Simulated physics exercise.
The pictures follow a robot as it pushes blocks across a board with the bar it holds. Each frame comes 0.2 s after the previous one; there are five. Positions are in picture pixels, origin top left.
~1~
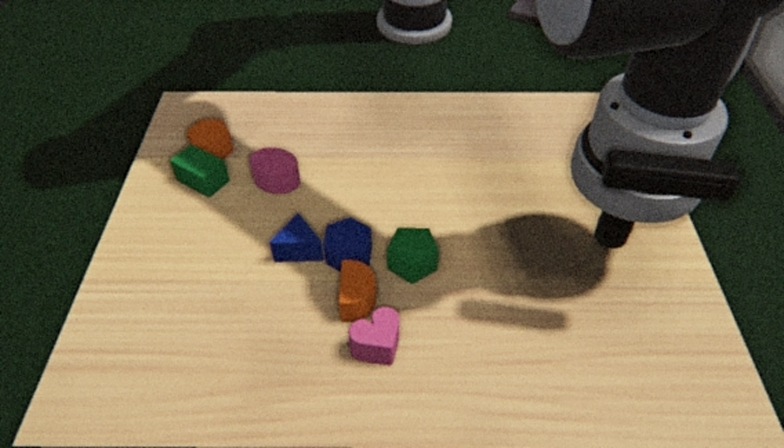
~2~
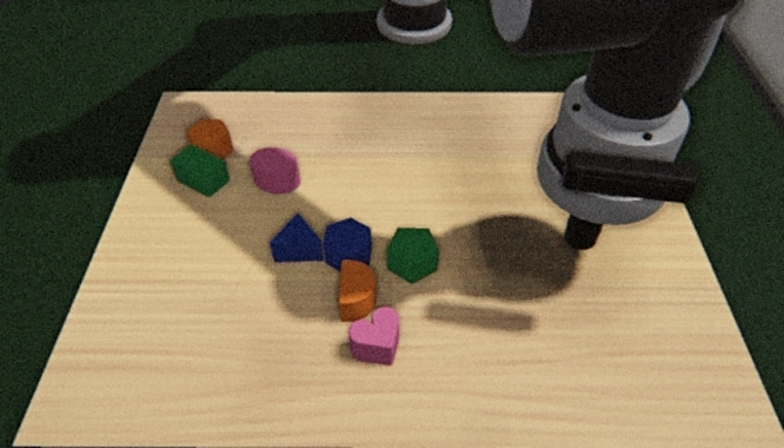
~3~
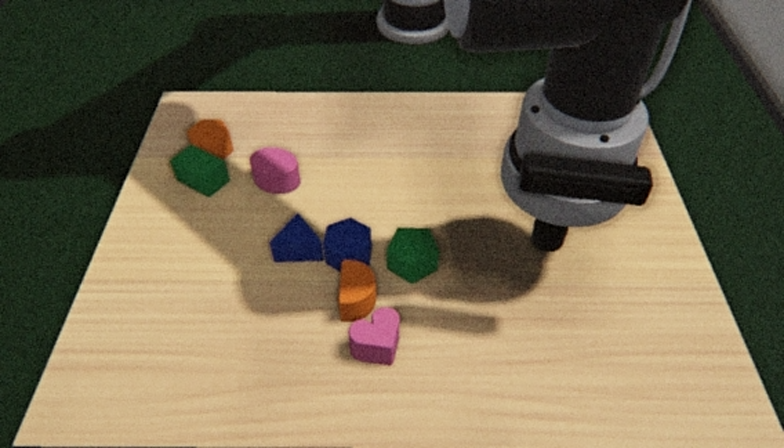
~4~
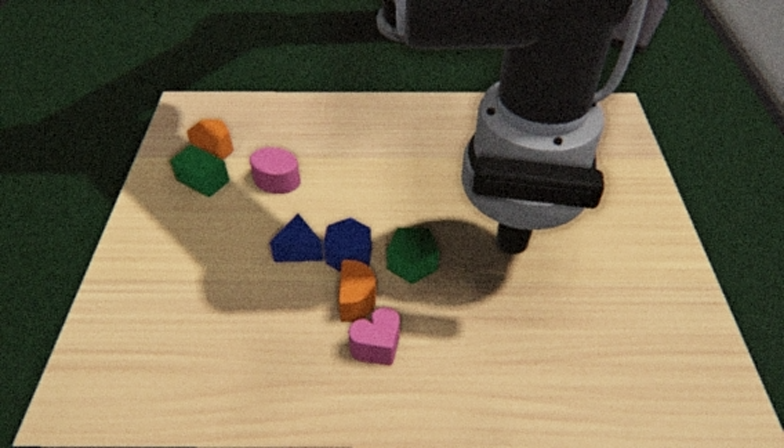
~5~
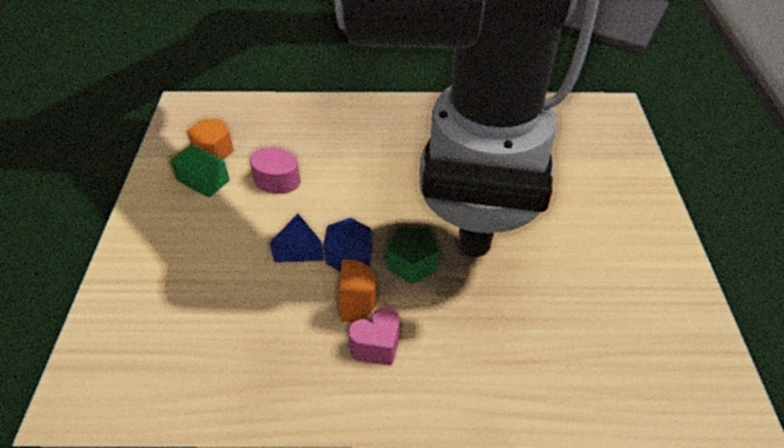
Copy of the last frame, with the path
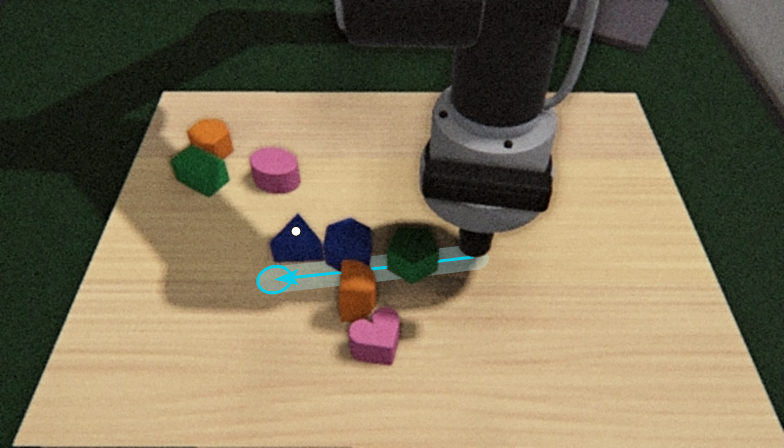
The video shows a robotic arm with a dark tip moving steadily left across a light wooden board, nearing a green block, while the scattered blue, orange, pink and green blocks all stay where they are.
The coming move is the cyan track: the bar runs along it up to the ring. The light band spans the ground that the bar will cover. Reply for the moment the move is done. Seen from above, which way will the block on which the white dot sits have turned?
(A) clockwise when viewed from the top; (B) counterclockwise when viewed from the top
My pick is A.
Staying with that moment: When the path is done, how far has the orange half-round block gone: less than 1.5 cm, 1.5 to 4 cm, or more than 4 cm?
Final distance: 1.5 to 4 cm.
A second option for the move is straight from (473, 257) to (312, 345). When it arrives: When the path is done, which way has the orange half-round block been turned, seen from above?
Clockwise, from overhead.
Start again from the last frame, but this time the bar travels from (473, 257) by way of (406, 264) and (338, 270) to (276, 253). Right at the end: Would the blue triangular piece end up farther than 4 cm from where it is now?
Yes.
The line goes from (473, 257) to (275, 279); the dot is on the blue triangular piece.
The first path, step by step. One third of the way, bar at (408, 254); blue triangular piece at (279, 226); blue hexagonal block at (327, 236), turned 15° clockwise; orange half-round block at (350, 283), turned 15° anticlockwise; green pentagonal block at (369, 248).
Two thirds of the way, bar at (341, 261); blue triangular piece at (244, 211), turned 75° clockwise; blue hexagonal block at (263, 235), turned 25° clockwise; orange half-round block at (335, 290), turned 55° anticlockwise; green pentagonal block at (300, 253).
At the end, bar at (272, 268); blue triangular piece at (223, 197), turned 135° clockwise; blue hexagonal block at (212, 225), turned 50° clockwise; orange half-round block at (335, 290), turned 55° anticlockwise; green pentagonal block at (232, 253), turned 35° clockwise.
